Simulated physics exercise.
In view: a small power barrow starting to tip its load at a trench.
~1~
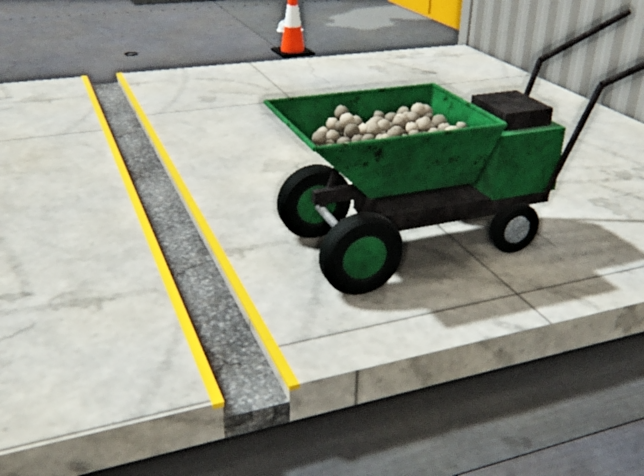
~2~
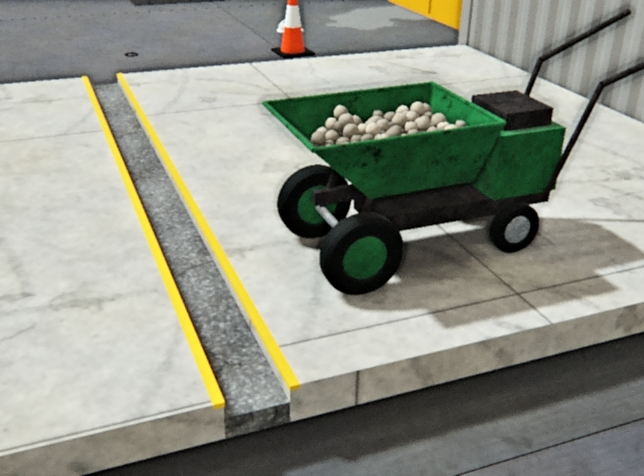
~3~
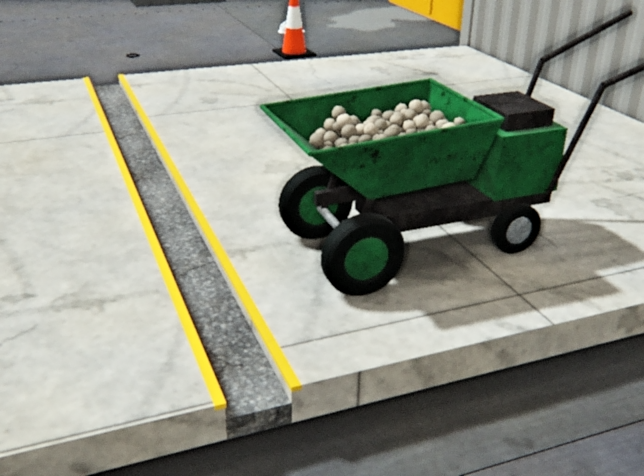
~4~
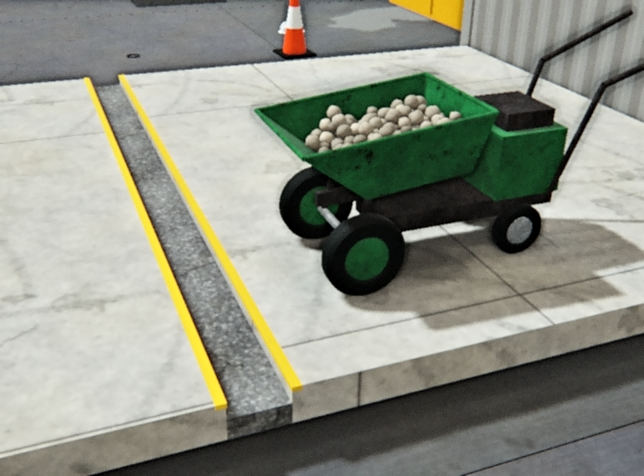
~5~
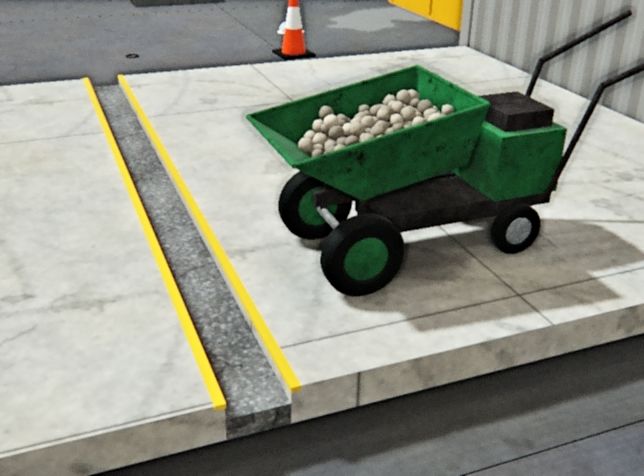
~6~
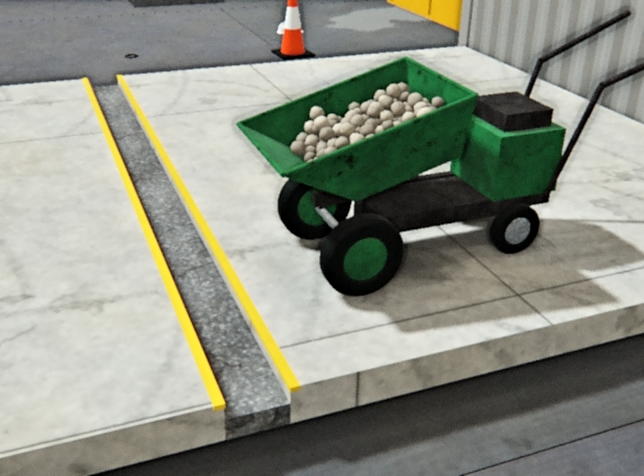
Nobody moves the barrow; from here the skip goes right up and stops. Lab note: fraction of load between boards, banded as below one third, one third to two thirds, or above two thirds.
Okay, so the amount in the trench ends inside the middle band of one-third to two-thirds.
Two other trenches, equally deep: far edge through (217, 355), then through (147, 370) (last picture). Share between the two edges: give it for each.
First case 20 %, second case 80 %.
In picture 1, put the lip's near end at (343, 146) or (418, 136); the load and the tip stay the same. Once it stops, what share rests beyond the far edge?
The first stop gives 10 per cent; the second gives 0 per cent.
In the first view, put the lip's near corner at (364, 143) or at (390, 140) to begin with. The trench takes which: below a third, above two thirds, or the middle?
At spot one the answer is between a third and two thirds, and at spot two it is between a third and two thirds.
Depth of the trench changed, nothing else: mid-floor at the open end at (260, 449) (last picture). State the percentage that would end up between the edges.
Estimated share: Approx. 70 %.
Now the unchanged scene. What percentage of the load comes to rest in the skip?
I'd say close to 20 percent.
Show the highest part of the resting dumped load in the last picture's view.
Top at rest: Roughly (178, 271).
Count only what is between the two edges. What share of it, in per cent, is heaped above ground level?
40 in a hundred.
Soon after the last picture, skip tipped steeply; all in the skip.
A little later, skip tipped right over; about half in the skip; about a third in or heaped over the trench; a small part beyond it; a stray few falling.
Later still, skip tipped right over; about a quarter in the skip; about a third in or heaped over the trench; about a third beyond it.
At rest, skip tipped right over; about a quarter in the skip; about half in or heaped over the trench; about a third beyond it.
